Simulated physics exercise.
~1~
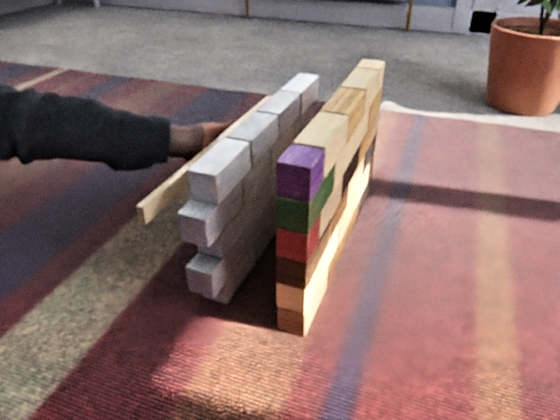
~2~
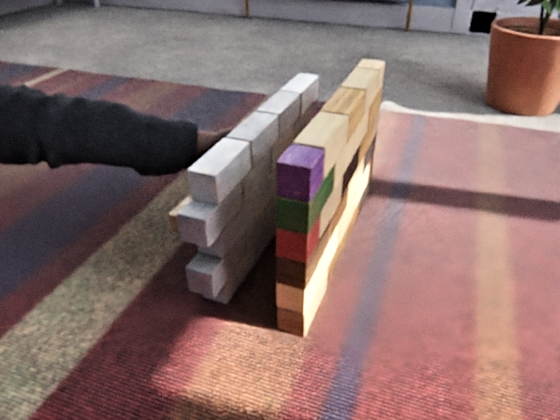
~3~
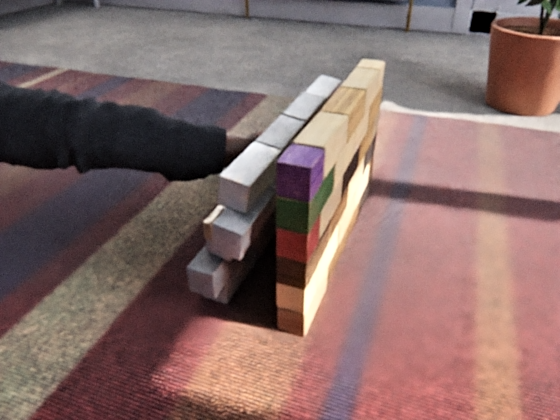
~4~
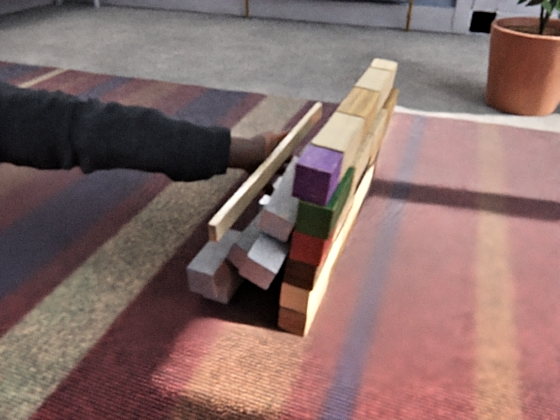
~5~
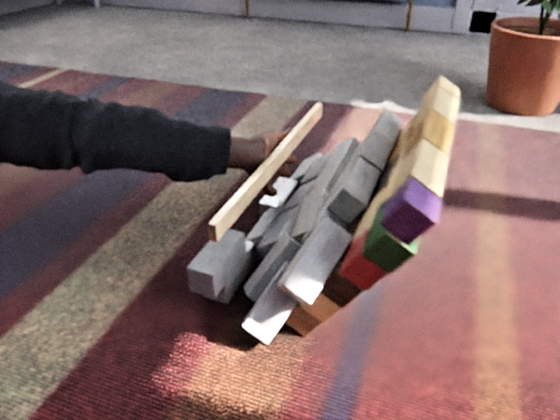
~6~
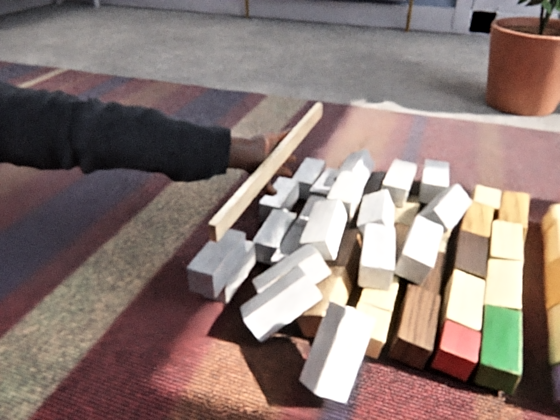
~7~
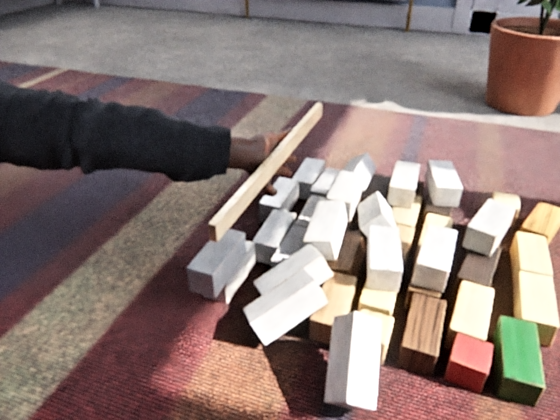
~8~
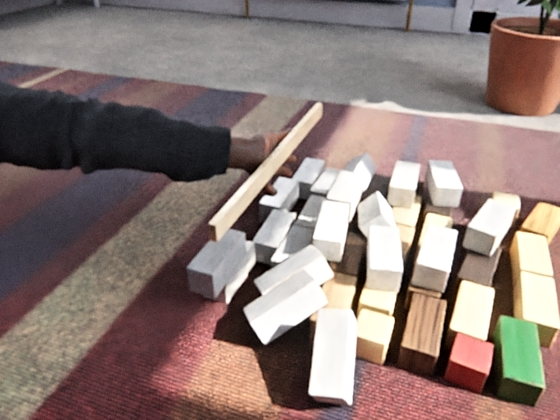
On a striped rug in a sunlit room, a pale grey block wall stands beside a wooden one whose near end shows purple, green and red blocks, with a terracotta pot behind. A dark-sleeved arm reaches in from the left and pushes a long batten against the grey wall. The grey rows slide and lean right into the second wall, which starts to tip. The hand and batten then stay still as both walls topple rightward and spread across the rug. The purple block falls out of view, while the green and red blocks lie among the scattered pieces at lower right.
